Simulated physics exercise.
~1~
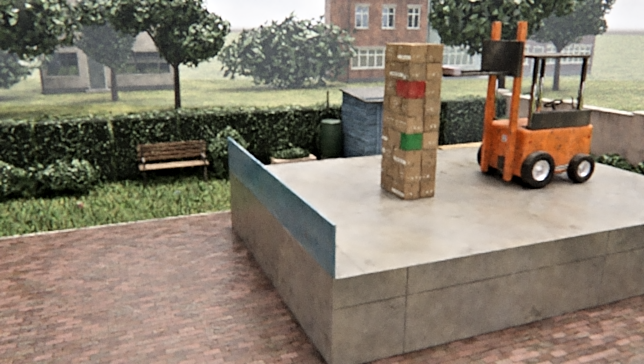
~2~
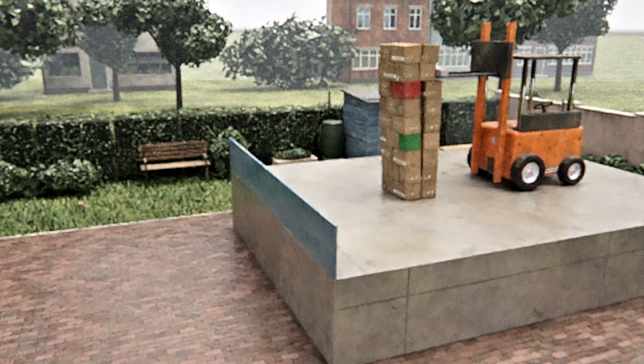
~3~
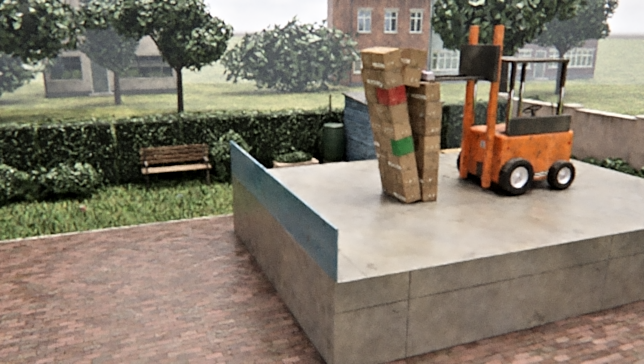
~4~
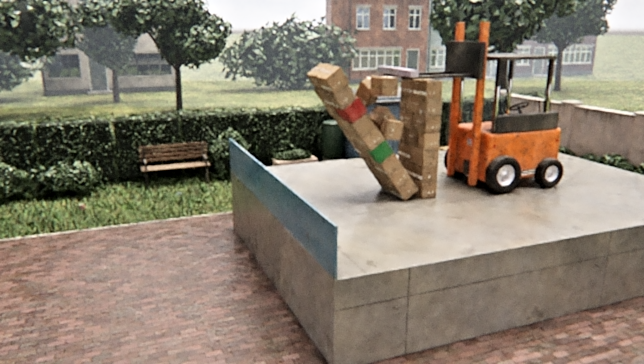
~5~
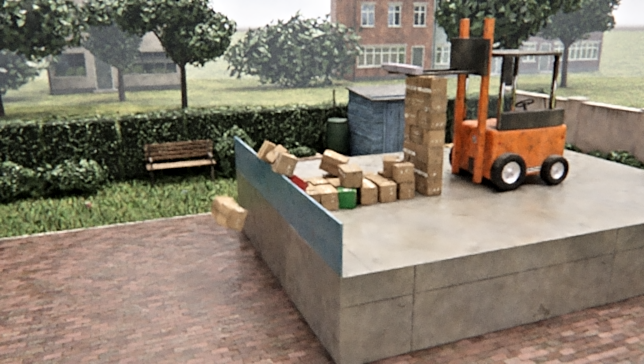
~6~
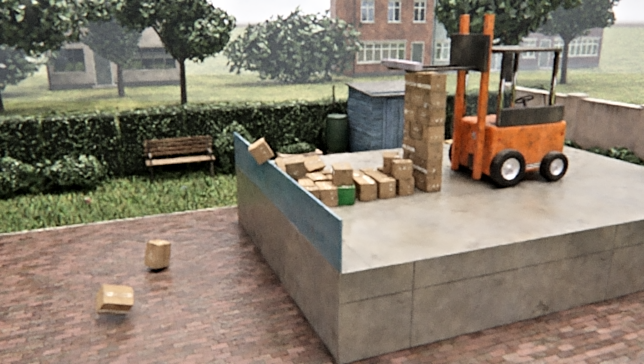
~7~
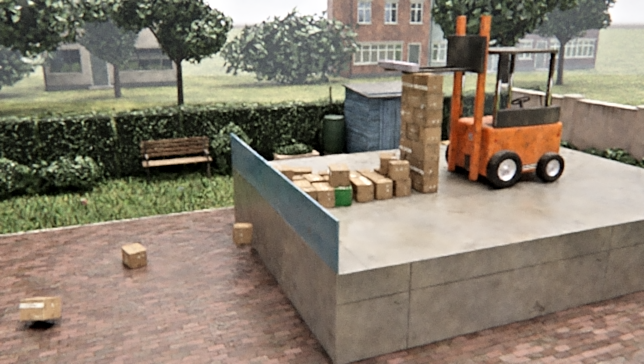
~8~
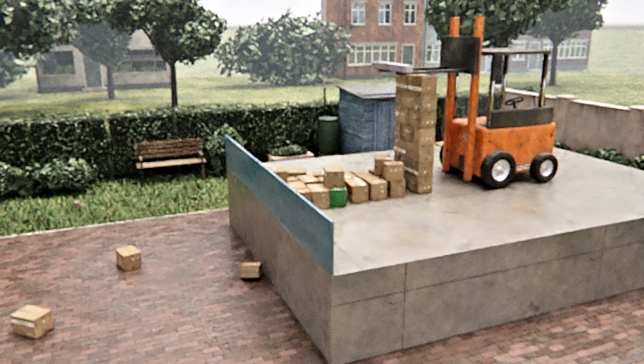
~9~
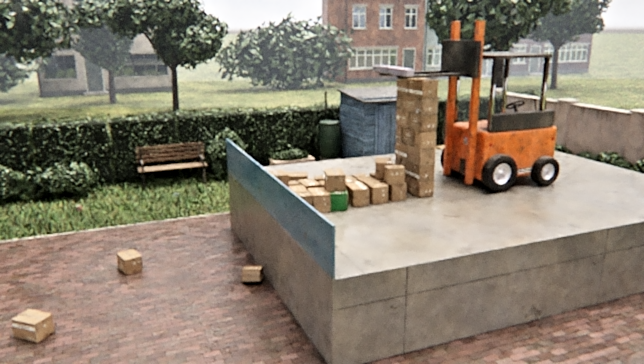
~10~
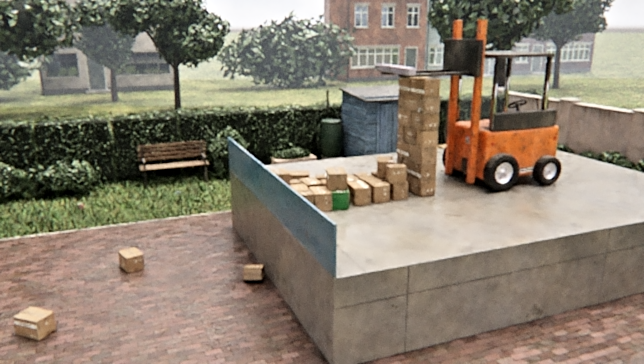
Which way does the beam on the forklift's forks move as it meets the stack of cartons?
The beam moves to the left, and the front part of the stack tips over ahead of it.
